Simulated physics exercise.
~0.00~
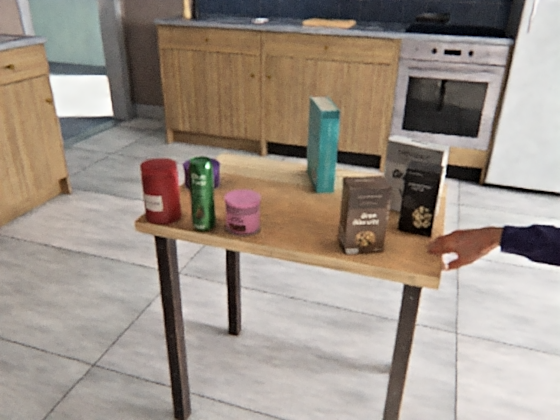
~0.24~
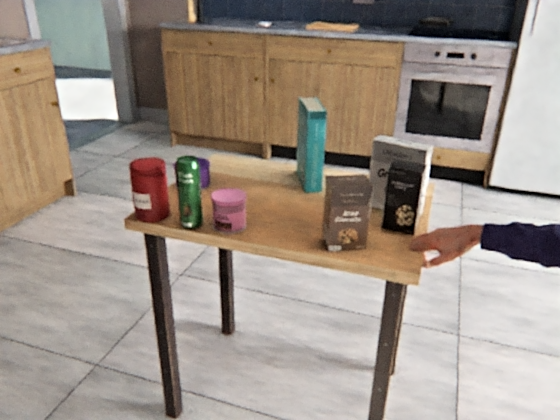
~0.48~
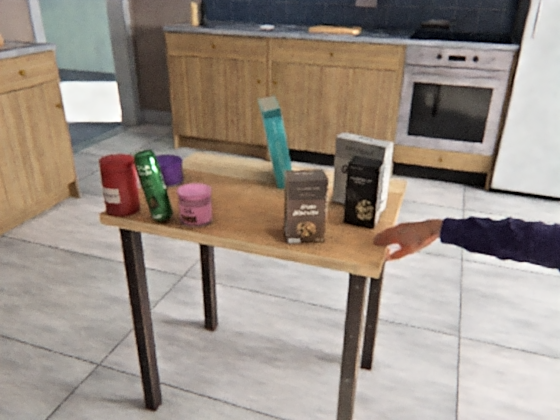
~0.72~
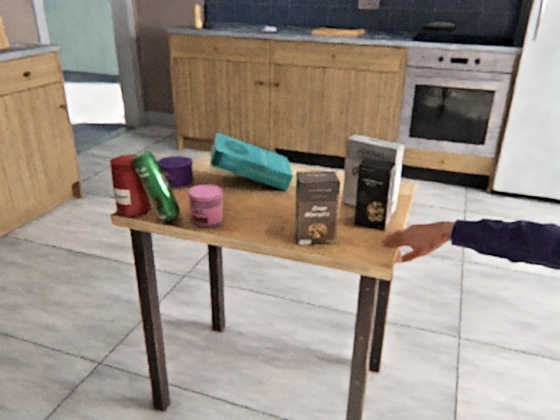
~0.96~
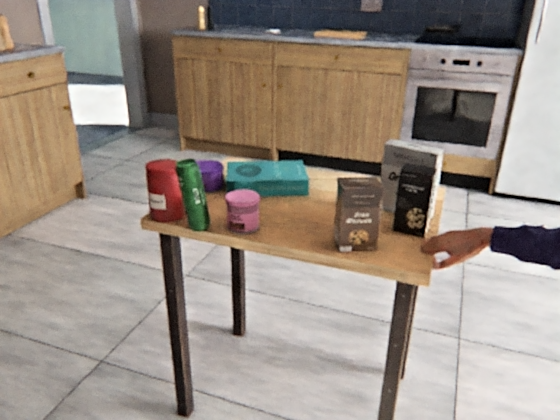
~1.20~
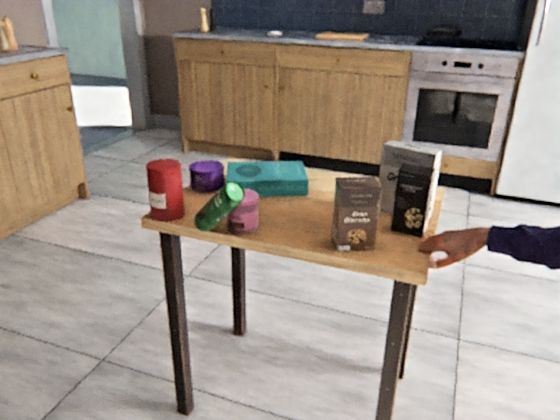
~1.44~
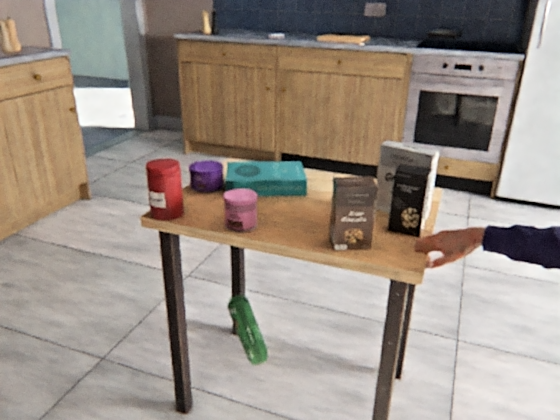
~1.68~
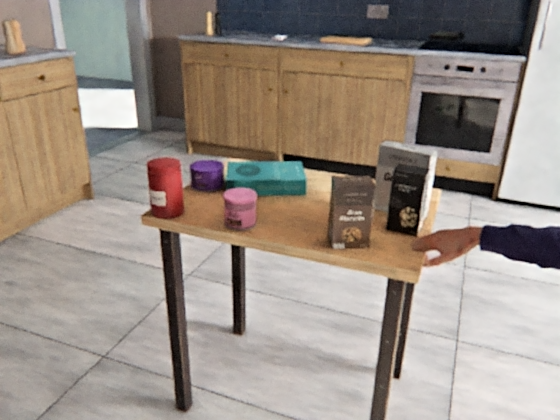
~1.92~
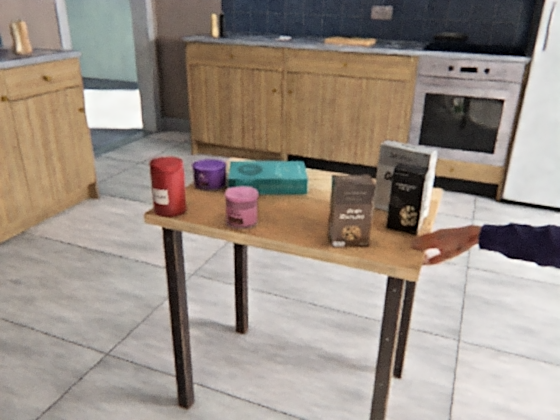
A hand in a dark sleeve grips the right edge of a small wooden table in a kitchen, seen from slightly above. Red, purple and pink containers and a green can stand at the left, a tall turquoise box behind, and brown, black and whitish cartons at the right. The table slides left, and the turquoise box and green can lean. The table then moves back right as the box topples onto its side. The can tilts over the front edge and drops to the floor, passing out of sight. The box stays lying down while the others remain upright.
